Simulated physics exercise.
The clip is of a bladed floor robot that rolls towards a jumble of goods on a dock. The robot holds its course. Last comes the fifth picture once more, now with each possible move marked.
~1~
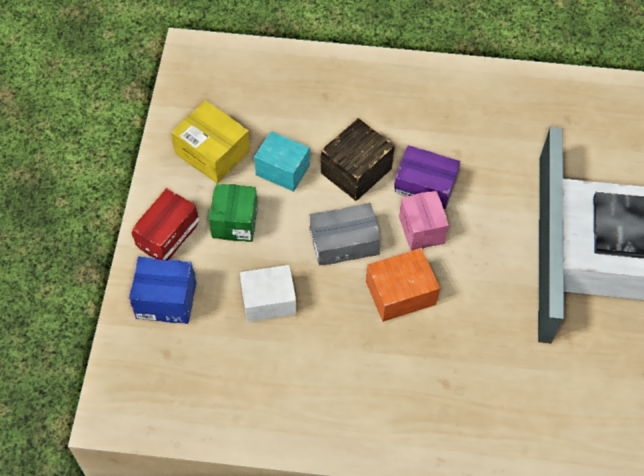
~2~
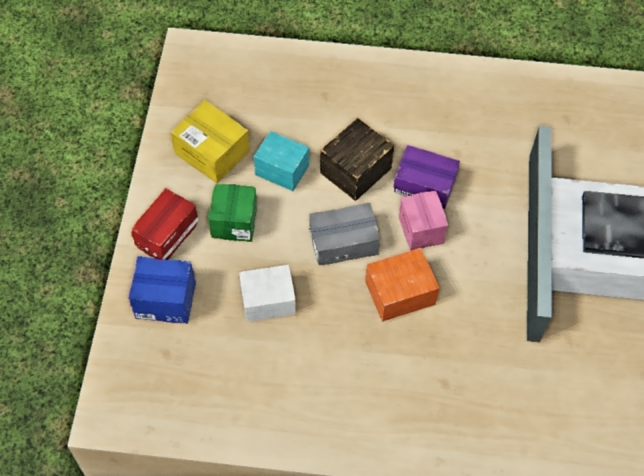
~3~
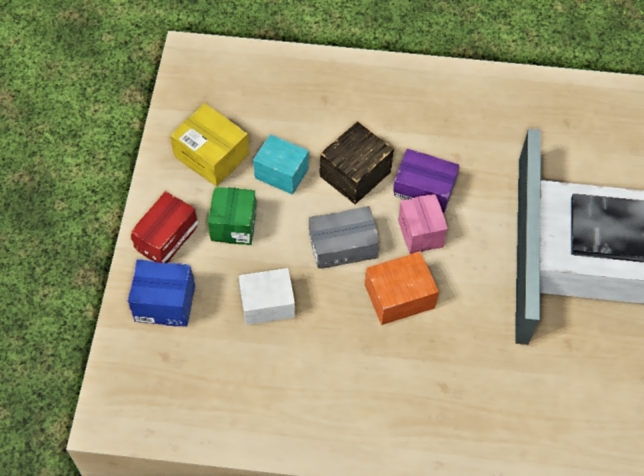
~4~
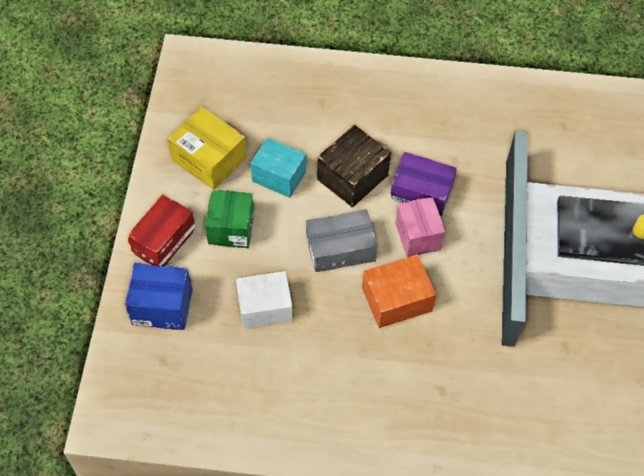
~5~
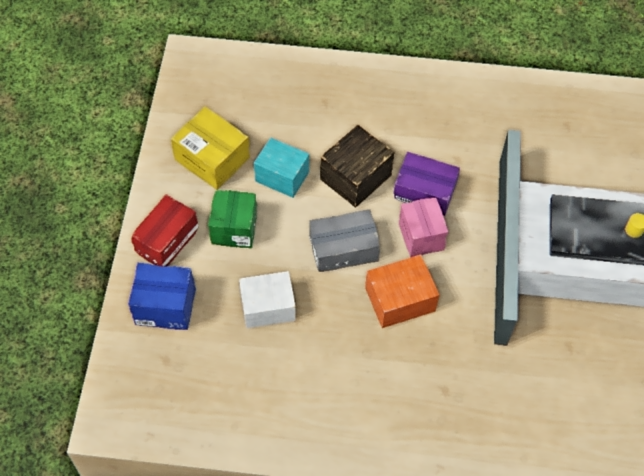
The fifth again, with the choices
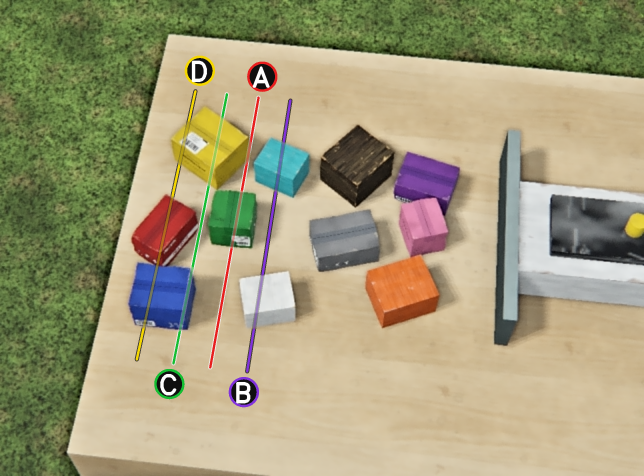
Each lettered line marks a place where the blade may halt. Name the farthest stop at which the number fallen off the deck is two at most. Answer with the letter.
B is the last line within the limit.
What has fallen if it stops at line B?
It is the yellow parcel.
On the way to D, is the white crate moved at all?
By then, yes.
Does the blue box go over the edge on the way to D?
Yes.
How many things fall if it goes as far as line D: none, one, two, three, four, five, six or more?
Six or more.
On the marked copy, A at (236, 222); B at (270, 226); C at (202, 219); D at (168, 215).
Following B. Soon after the start, robot (504, 219); turquoise crate (275, 167); black crate (329, 169).
Later, robot (418, 210); yellow parcel (163, 141); red box (159, 232).
In the end, robot (353, 204); yellow parcel over the edge; red box (126, 233); one fallen.
As for the rest, A drops four; C drops five; D drops seven.
